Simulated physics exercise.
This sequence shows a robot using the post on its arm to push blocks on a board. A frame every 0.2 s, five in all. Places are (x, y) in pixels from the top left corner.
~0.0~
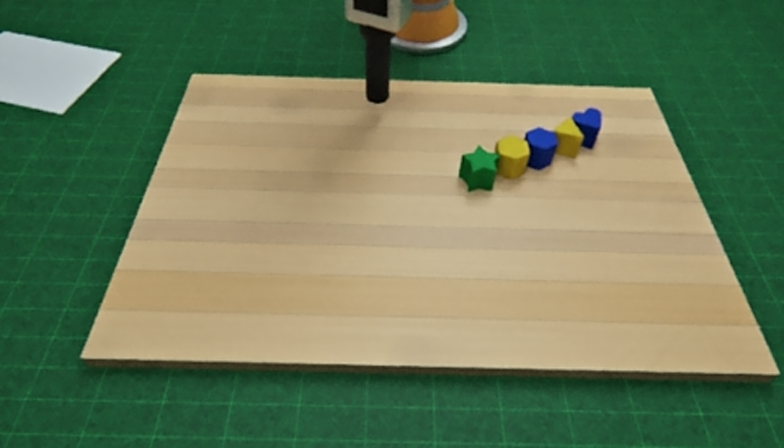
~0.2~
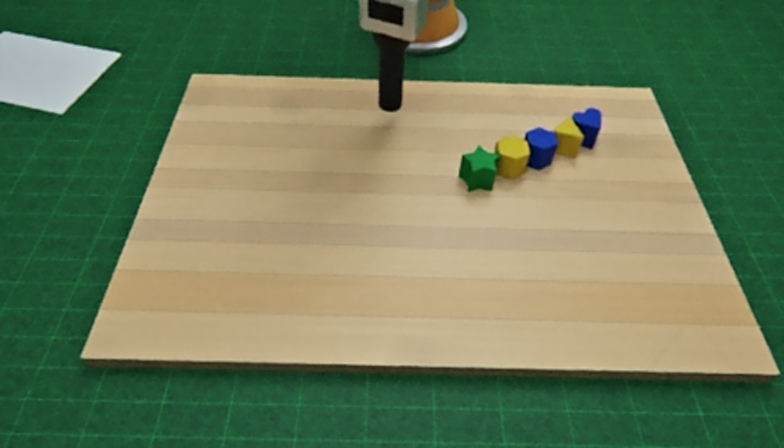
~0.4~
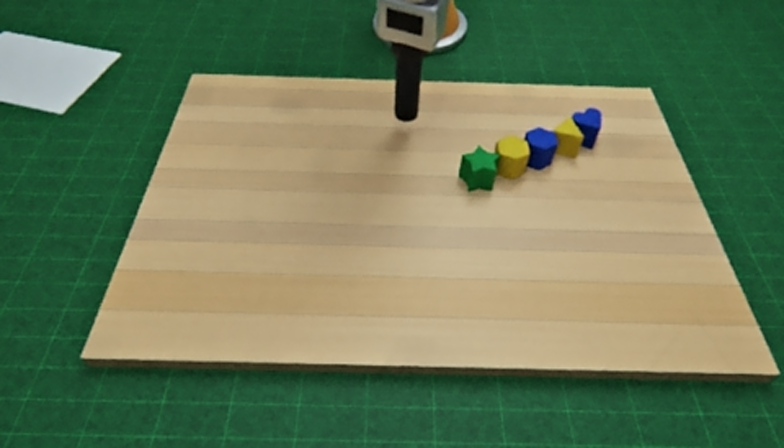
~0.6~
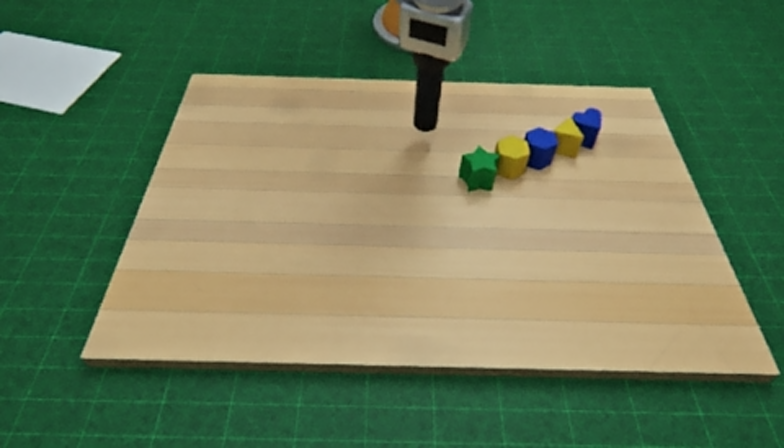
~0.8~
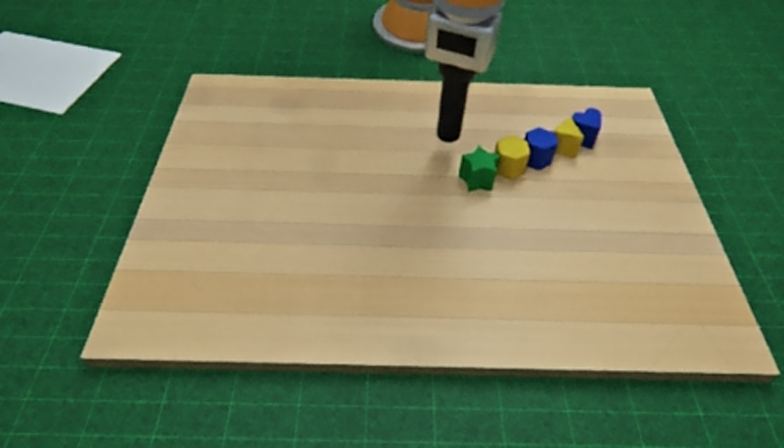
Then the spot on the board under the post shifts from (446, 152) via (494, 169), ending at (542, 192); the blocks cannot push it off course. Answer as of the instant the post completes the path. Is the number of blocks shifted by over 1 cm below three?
No
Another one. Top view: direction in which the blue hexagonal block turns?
Its spin: Anticlockwise.
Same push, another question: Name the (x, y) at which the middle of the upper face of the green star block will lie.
Its top middle is near (499, 168).
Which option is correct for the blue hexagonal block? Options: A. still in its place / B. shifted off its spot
B - shifted off its spot.
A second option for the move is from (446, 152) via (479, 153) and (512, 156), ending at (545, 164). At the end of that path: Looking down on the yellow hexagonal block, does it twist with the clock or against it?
From above, clockwise.
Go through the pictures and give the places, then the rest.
In the first frame, post tip at (377, 98); block tops, green star block at (482, 158); yellow hexagonal block at (514, 146); blue hexagonal block at (542, 137); yellow triangular block at (569, 128).
In the second frame, post at (390, 106); blocks unchanged.
In the third frame, post at (406, 115); blocks unchanged.
In the fourth frame, post at (425, 125); blocks unchanged.
In the fifth frame, post at (448, 136); green star block at (482, 158); yellow hexagonal block at (514, 146); blue hexagonal block at (542, 137); yellow triangular block at (569, 128).
On the path given first. One third of the way, post at (483, 148); green star block at (487, 162), turned 30° clockwise.
Two thirds of the way, post at (515, 161); green star block at (498, 168), turned 85° clockwise; yellow hexagonal block at (546, 160); blue hexagonal block at (556, 141), turned 50° anticlockwise.
At the end, post at (548, 177); green star block at (499, 168), turned 90° clockwise; yellow hexagonal block at (580, 172), turned 15° anticlockwise; blue hexagonal block at (556, 141), turned 50° anticlockwise; yellow triangular block in place.
